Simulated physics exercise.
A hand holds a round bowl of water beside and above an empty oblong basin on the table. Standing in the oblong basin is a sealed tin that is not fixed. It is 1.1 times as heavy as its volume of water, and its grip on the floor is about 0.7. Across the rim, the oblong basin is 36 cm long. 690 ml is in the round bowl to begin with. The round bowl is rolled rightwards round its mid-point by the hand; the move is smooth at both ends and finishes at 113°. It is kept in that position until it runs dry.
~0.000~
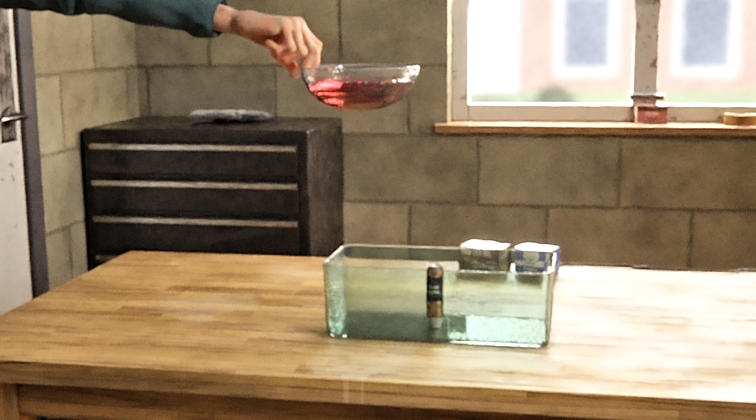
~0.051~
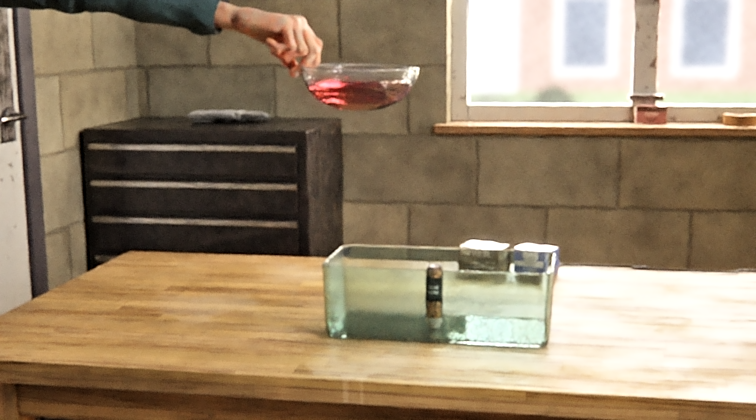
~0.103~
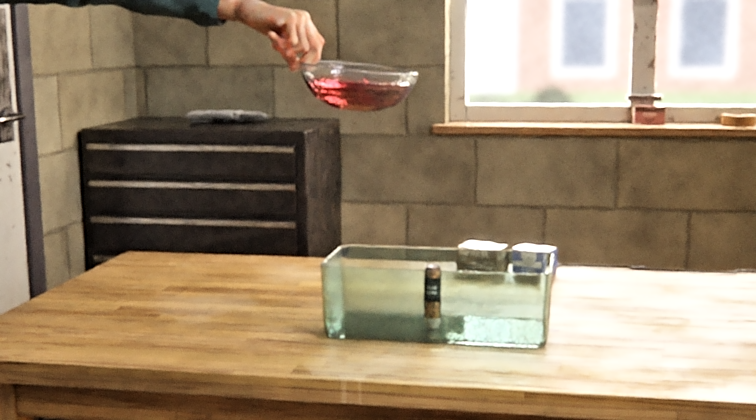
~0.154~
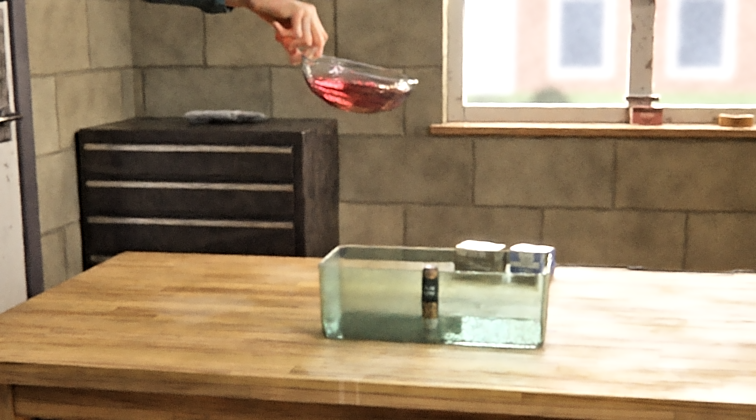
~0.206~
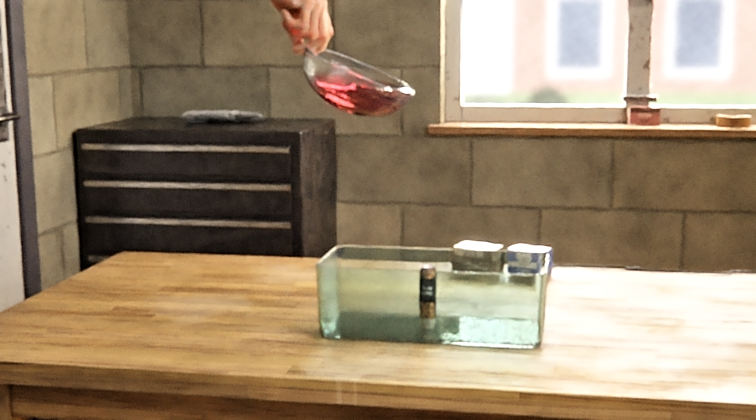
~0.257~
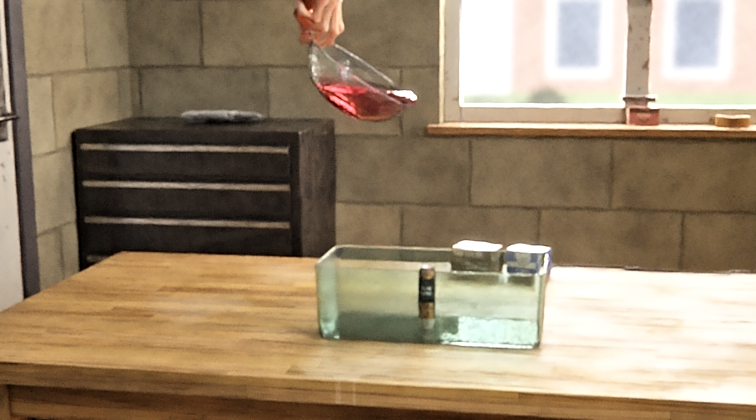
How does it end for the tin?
Here's my call: It tips.
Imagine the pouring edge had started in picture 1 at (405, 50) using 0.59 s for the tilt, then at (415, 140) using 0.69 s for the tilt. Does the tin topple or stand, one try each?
The tin overturns the first time and stays vertical the second time.
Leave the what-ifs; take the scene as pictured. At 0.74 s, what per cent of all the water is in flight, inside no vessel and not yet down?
Estimate: About 12 in a hundred.
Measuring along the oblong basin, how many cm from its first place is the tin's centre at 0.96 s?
Near 7 cm of travel.
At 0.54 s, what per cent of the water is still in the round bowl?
Close to 1 in a hundred.
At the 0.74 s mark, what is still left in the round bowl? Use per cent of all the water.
Roughly 0 per cent.
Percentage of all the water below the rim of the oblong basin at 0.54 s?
I reckon close to 26 percent of it.
By 0.54 s the tilt is 100° and 1 per cent is still to pour; the tin stands where it began.
By 0.74 s the tilt is 113° and 0 per cent is still to pour; the tin leans 20°.
By 0.96 s the tilt is 113° and 0 per cent is still to pour; the tin lies on its side.
By 1.19 s the tilt is 113° and 0 per cent is still to pour; the tin lies on its side.
At rest the tin lies on its side.
